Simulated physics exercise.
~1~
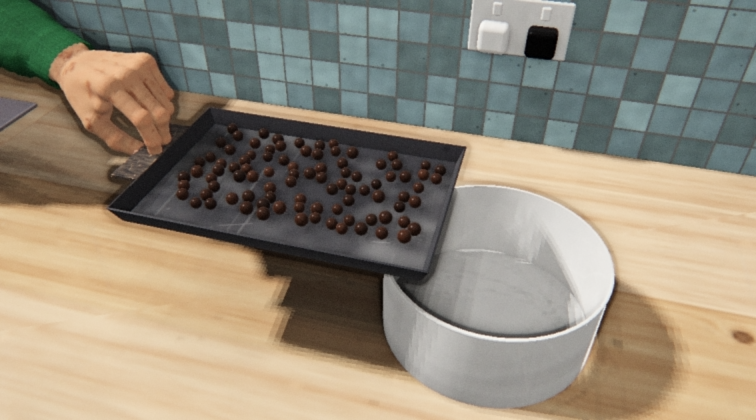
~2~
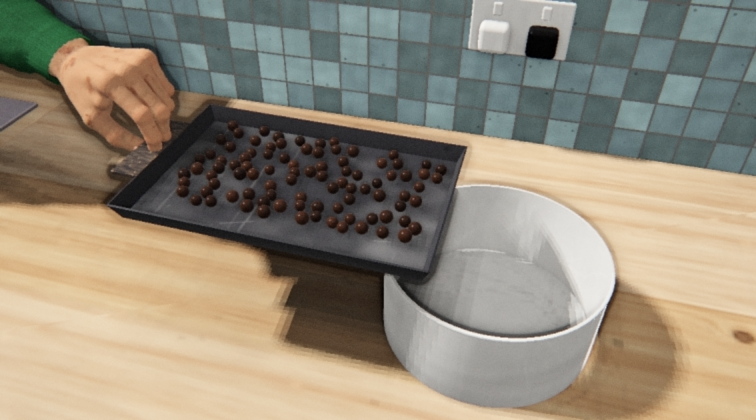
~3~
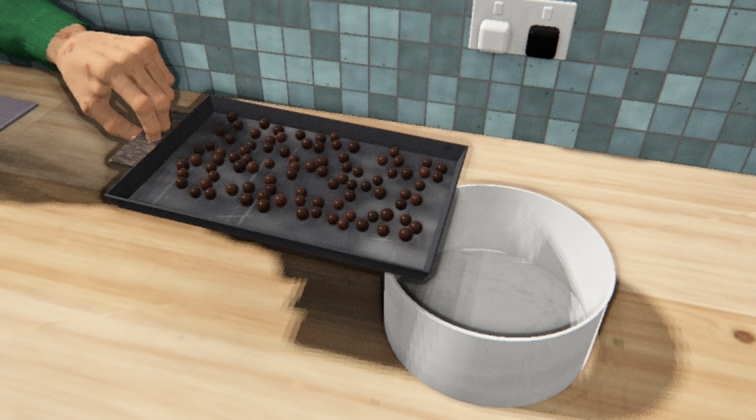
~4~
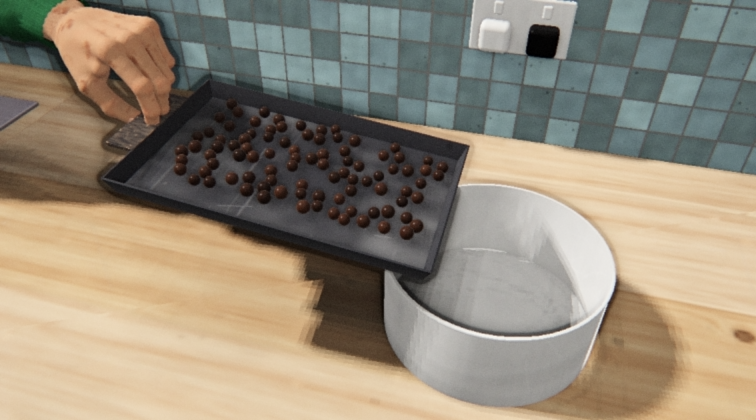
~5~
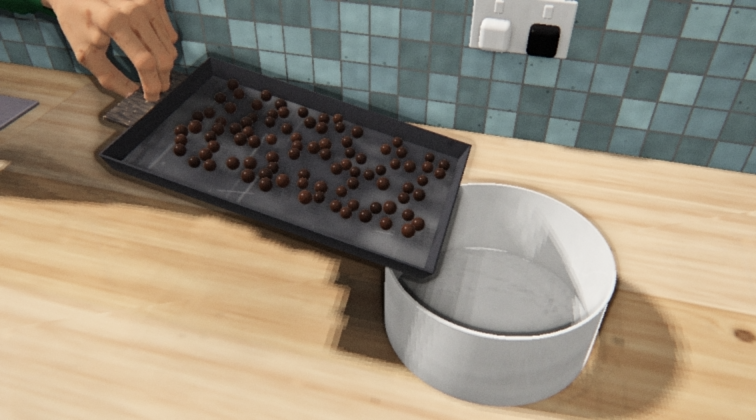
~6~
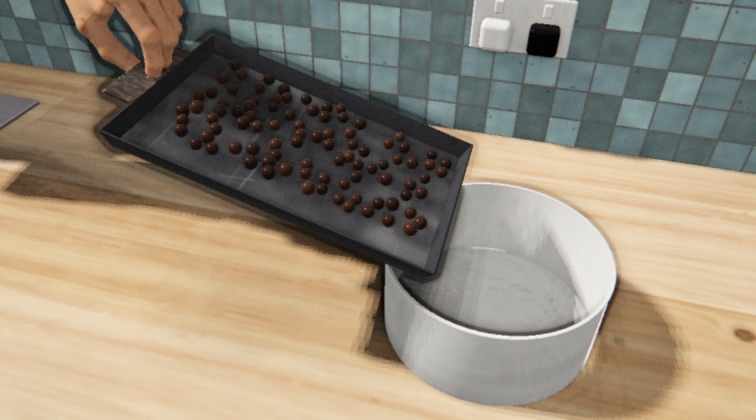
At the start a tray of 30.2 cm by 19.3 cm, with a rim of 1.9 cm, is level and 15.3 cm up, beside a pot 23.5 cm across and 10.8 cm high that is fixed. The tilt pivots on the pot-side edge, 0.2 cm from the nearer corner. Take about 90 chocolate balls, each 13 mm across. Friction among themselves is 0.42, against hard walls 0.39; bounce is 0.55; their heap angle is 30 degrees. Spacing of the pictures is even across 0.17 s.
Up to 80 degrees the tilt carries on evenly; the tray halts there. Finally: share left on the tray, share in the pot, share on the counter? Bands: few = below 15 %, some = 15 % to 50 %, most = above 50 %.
Tray: Few, pot: Most, counter: Few.
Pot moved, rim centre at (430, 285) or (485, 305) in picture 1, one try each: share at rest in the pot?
First try around 75 %, second around 80 %.
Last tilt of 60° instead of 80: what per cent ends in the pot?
55 %.
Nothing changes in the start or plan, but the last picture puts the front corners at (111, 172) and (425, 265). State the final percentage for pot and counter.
Final per cent - pot 20, counter 80.
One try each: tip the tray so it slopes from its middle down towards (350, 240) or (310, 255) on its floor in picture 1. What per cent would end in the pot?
Estimate: Some 10 % and some 0 % respectively.
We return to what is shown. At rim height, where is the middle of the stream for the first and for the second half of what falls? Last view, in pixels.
At about (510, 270), then at (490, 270).
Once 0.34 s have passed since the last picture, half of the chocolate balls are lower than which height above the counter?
About 18 cm.
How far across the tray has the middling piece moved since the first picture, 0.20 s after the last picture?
About 3 cm.
Then, 0.20 s after the last picture, tilt 49 degrees; the tray holds 100 %, the pot 0 %.
Then, 0.34 s after the last picture, tilt 71 degrees; the tray holds 100 %, the pot 0 %.
Then, 0.61 s after the last picture, tilt 80 degrees; the tray holds 5 %, the pot 80 %.
In the end, tray 0 %, pot 90 %, counter 10 %.
